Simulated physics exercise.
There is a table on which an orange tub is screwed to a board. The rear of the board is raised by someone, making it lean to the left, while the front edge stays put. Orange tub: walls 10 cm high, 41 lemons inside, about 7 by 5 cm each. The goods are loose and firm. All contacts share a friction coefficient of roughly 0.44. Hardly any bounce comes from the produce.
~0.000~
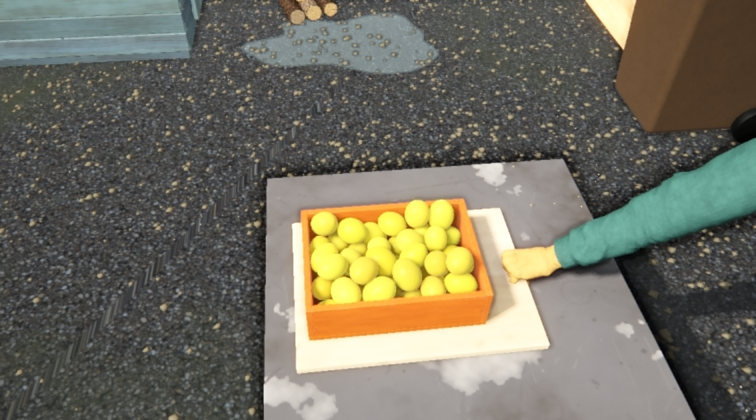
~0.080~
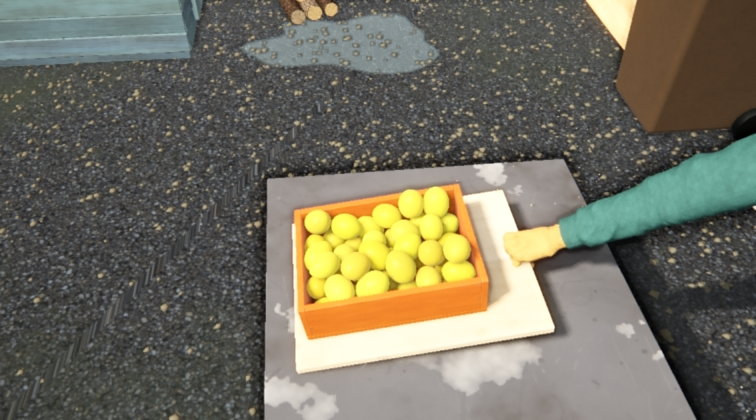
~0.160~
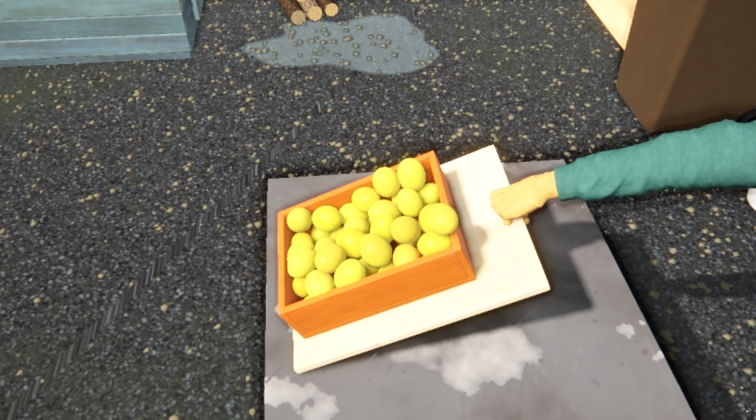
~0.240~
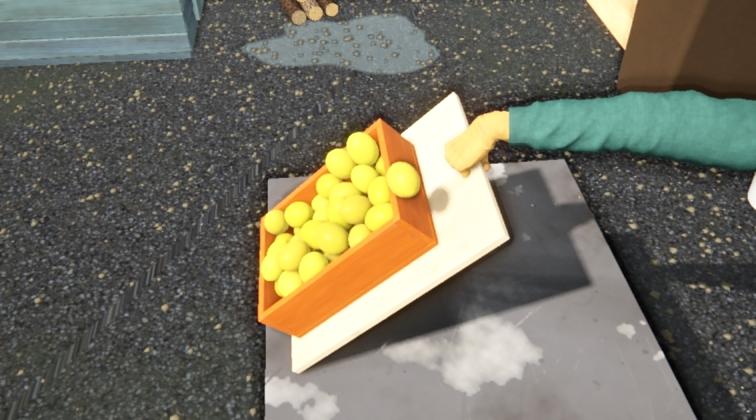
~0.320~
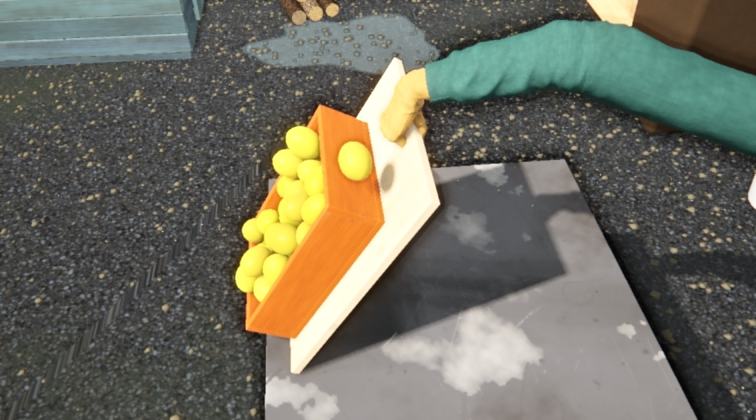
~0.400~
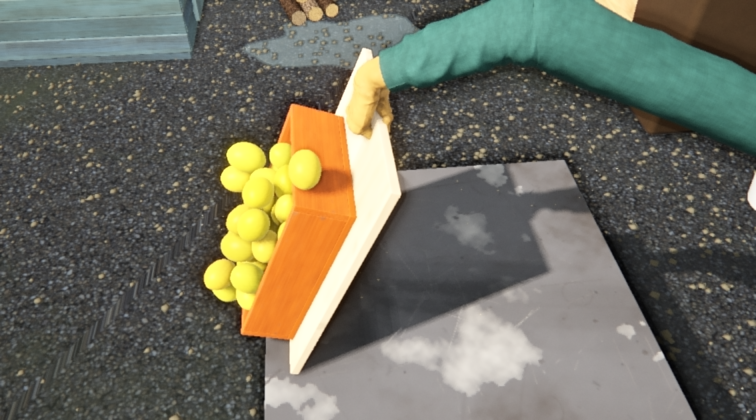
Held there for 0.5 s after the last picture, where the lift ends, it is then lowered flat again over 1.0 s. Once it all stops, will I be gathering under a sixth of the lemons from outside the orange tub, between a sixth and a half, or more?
You will gather more than half of them.
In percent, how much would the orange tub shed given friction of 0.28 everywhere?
In that case the orange tub sheds 70 per cent of its load.
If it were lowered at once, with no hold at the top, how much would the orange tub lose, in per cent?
In that case the orange tub sheds 70 percent of its load.
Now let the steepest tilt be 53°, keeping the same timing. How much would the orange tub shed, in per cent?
Then it's 40 per cent for the orange tub.
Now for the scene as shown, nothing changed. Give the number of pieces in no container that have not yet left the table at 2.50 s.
Tally: Some 0.
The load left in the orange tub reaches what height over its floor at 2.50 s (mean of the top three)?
About 9 cm.
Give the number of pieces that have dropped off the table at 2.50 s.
Roughly 30 in all.
After 0.74 s, tilt 69°; 30 of 41 out of the orange tub.
After 1.16 s, tilt 57°; 30 of 41 out of the orange tub.
After 1.75 s, tilt 4°; 30 of 41 out of the orange tub.
Outcome (at 2.50 s), 30 of 41 out of the orange tub. Asked share, 30 of 41, 73 per cent.
